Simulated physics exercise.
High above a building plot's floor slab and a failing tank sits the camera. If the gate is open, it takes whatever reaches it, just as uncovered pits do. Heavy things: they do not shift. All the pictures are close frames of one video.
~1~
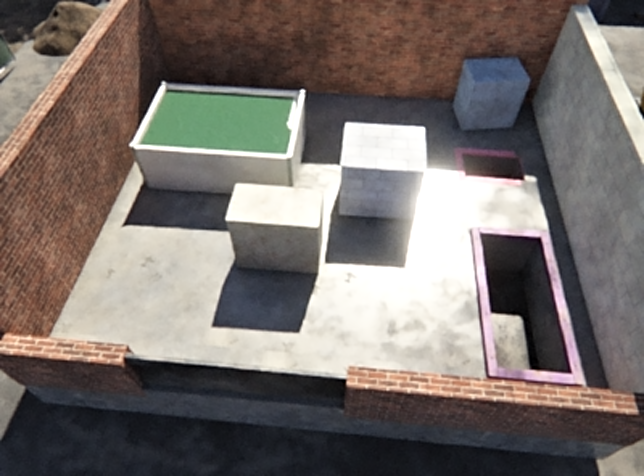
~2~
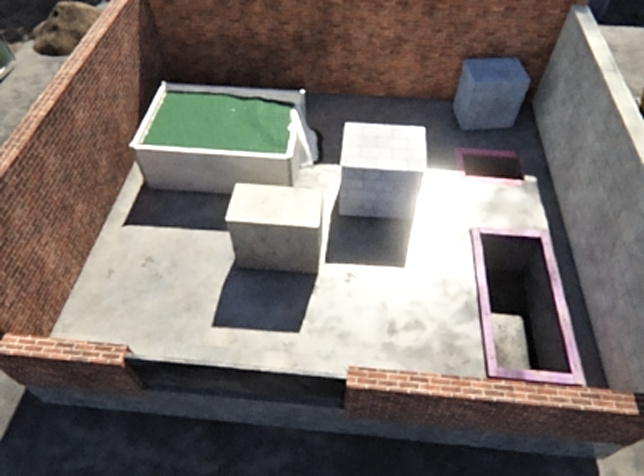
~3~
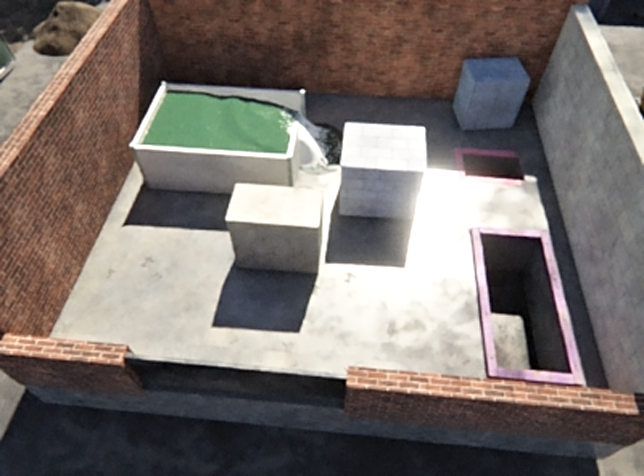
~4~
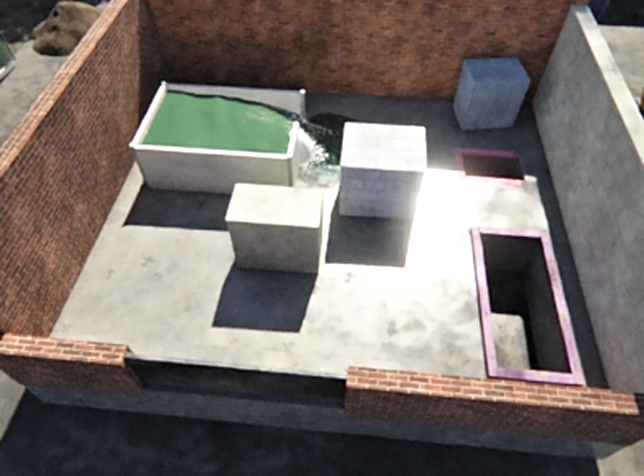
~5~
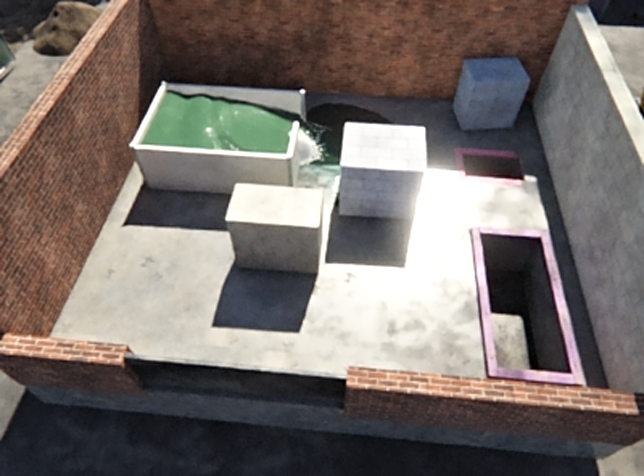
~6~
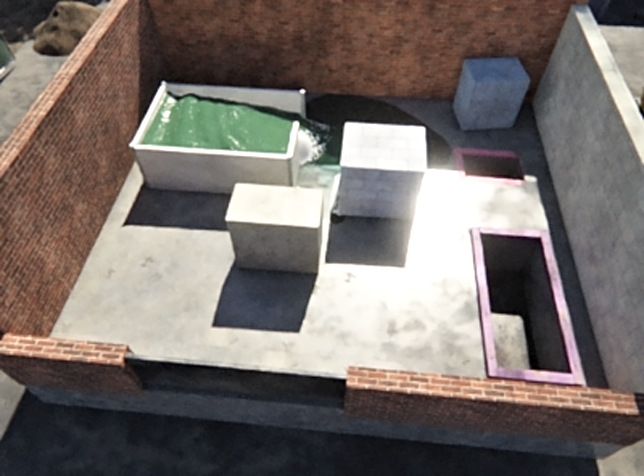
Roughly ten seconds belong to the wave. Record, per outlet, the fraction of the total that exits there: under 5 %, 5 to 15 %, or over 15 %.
Result: The gate is a minor outlet here - below five per cent. The purple pit is a minor outlet here - below five per cent. The pink pit is a major outlet here - beyond fifteen per cent.
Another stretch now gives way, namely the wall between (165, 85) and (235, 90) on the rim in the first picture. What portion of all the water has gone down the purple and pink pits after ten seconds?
The purple pit takes 0 per cent and the pink pit 25 per cent.
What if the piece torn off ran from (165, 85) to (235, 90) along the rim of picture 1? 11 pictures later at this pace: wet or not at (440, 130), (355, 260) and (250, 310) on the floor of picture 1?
Going point by point: Waterlogged, left unwetted, left unwetted.
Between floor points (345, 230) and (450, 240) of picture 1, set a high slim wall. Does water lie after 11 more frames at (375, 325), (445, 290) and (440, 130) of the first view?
Going one after another, I'd say kept clear of the flood, then kept clear of the flood, then reached by the flood.
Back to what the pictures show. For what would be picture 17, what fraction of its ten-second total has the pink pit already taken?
Share by then: 15 in a hundred.
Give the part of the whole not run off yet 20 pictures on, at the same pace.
It comes to roughly 84 per cent.
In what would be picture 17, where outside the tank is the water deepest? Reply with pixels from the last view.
It should be close to (479, 102).
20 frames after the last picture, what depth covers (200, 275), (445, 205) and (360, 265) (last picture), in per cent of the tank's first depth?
Readings in sequence: 0, 0, 2 percent.
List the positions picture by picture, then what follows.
In the first frame, still water in the open tank at (223, 122).
In the second frame, water pours out at (299, 136) and has run to (310, 131).
In the third frame, the front is at a hidden place, out from the gap at (299, 137).
In the fourth frame, water pours out at (299, 138) and has run to a hidden place.
In the fifth frame, water pours out at (299, 138) and has run to a hidden place.
In the sixth frame, the front is at (445, 147), out from the gap at (299, 138).
A moment on, water covers 25 % of the floor; the gate 0 %, the purple pit 0 %, the pink pit 2 %.
Next, water covers 30 % of the floor; the gate 0 %, the purple pit 0 %, the pink pit 7 %.
Then, water covers 40 % of the floor; the gate 0 %, the purple pit 0 %, the pink pit 16 %.
Later, water covers 55 % of the floor; the gate 0 %, the purple pit 0 %, the pink pit 32 %.
In the end, water covers 75 % of the floor; the gate 0 %, the purple pit 0 %, the pink pit 44 %.
